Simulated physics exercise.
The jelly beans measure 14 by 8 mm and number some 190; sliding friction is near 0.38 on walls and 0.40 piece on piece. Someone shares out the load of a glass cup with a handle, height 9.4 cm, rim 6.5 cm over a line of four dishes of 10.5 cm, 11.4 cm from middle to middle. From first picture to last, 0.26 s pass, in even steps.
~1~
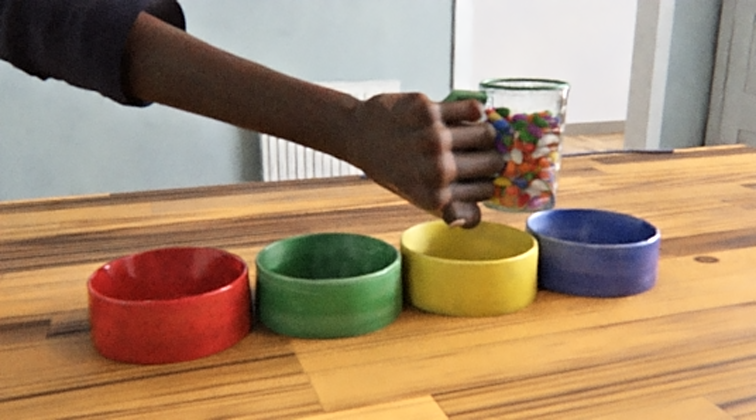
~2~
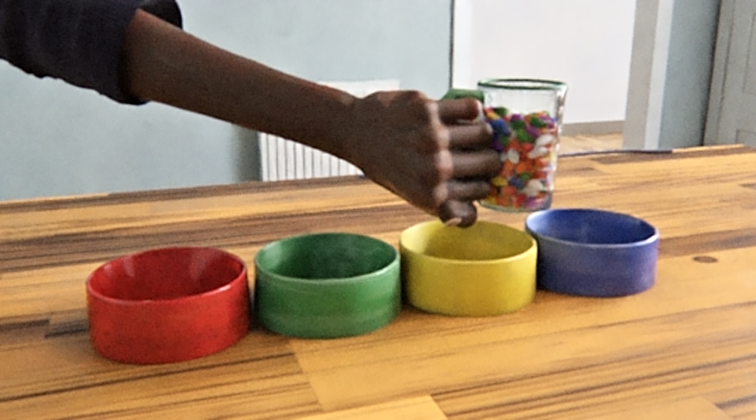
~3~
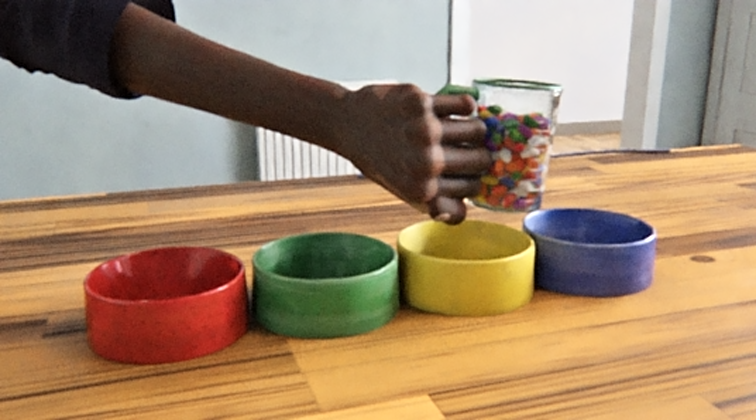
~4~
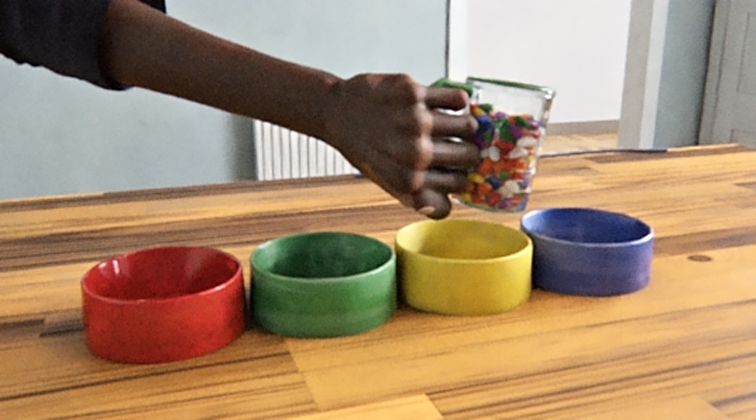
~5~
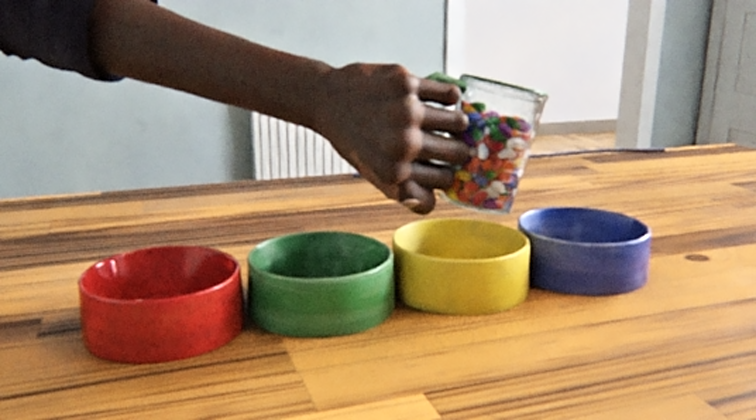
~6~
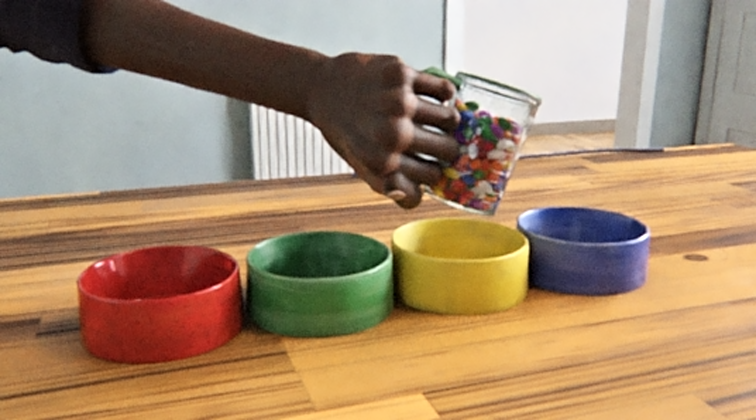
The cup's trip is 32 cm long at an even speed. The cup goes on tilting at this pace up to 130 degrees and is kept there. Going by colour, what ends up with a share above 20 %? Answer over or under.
Red: Under, blue: Under, green: Over, yellow: Under, counter: Under.
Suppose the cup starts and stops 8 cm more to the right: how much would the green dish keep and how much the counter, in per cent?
Then: Green 10, counter 10.
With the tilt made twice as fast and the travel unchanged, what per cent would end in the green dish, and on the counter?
Then: Green 0, counter 0.
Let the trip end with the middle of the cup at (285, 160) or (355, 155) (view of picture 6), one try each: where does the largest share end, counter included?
Most goes to: Green; yellow.
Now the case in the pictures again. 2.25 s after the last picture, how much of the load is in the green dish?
About 95 per cent by then.
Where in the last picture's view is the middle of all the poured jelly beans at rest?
Near (321, 284).
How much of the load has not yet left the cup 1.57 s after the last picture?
About 0 per cent.
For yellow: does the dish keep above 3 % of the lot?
Yellow yes.
Then, 0.94 s after the last picture, tilt 107 degrees; cup holds 90 %, green 5 %, yellow 5 %.
Then, 1.57 s after the last picture, tilt 130 degrees; cup holds 0 %, green 95 %, yellow 5 %.
Then, 2.25 s after the last picture, tilt 130 degrees; cup holds 0 %, green 95 %, yellow 5 %.
In the end, red 0 %, blue 0 %, green 95 %, yellow 5 %, counter 0 %.
